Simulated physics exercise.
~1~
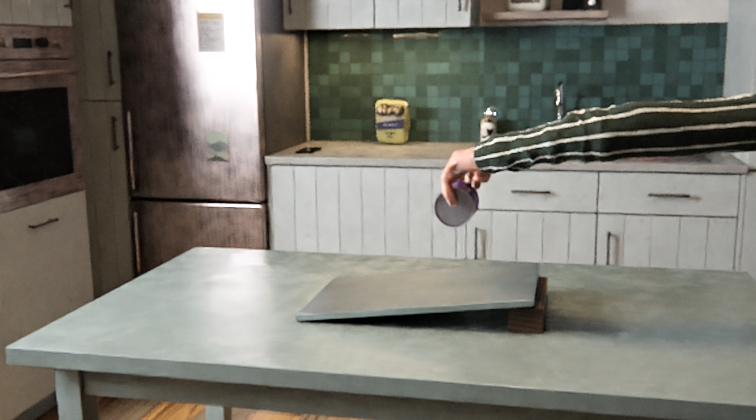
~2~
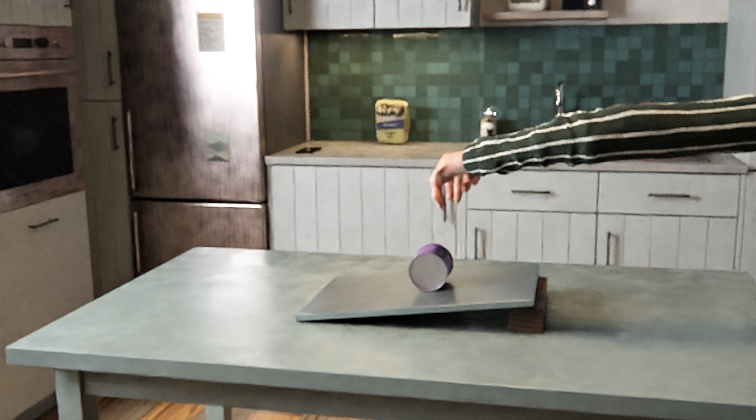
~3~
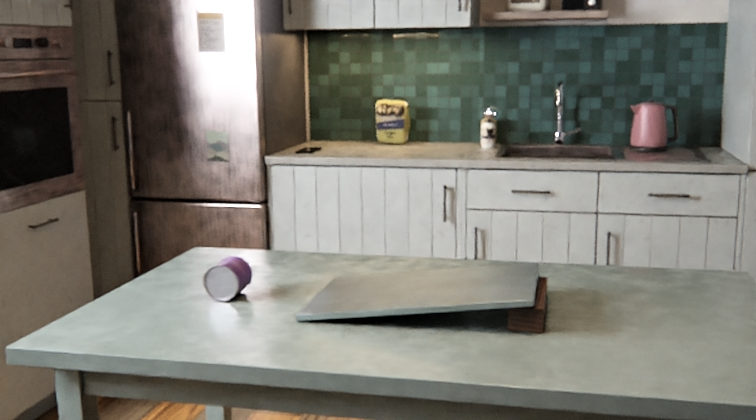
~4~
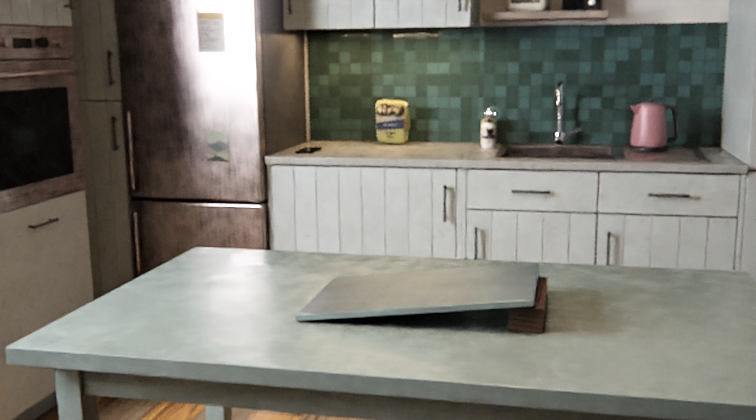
In a kitchen seen from a fixed view across a grey-green table, a flat grey board rests with its right end propped on a dark brown block, sloping down to the left. Behind stand white cabinets, green tiles, a metallic fridge and a pink kettle. An arm in a dark striped sleeve reaches in from the right, lowers a purple tin onto its side on the board, then lets go and draws back. The tin rolls down the slope, leaves the board and continues left across the tabletop. Finally it is out of sight, while the board remains in place.
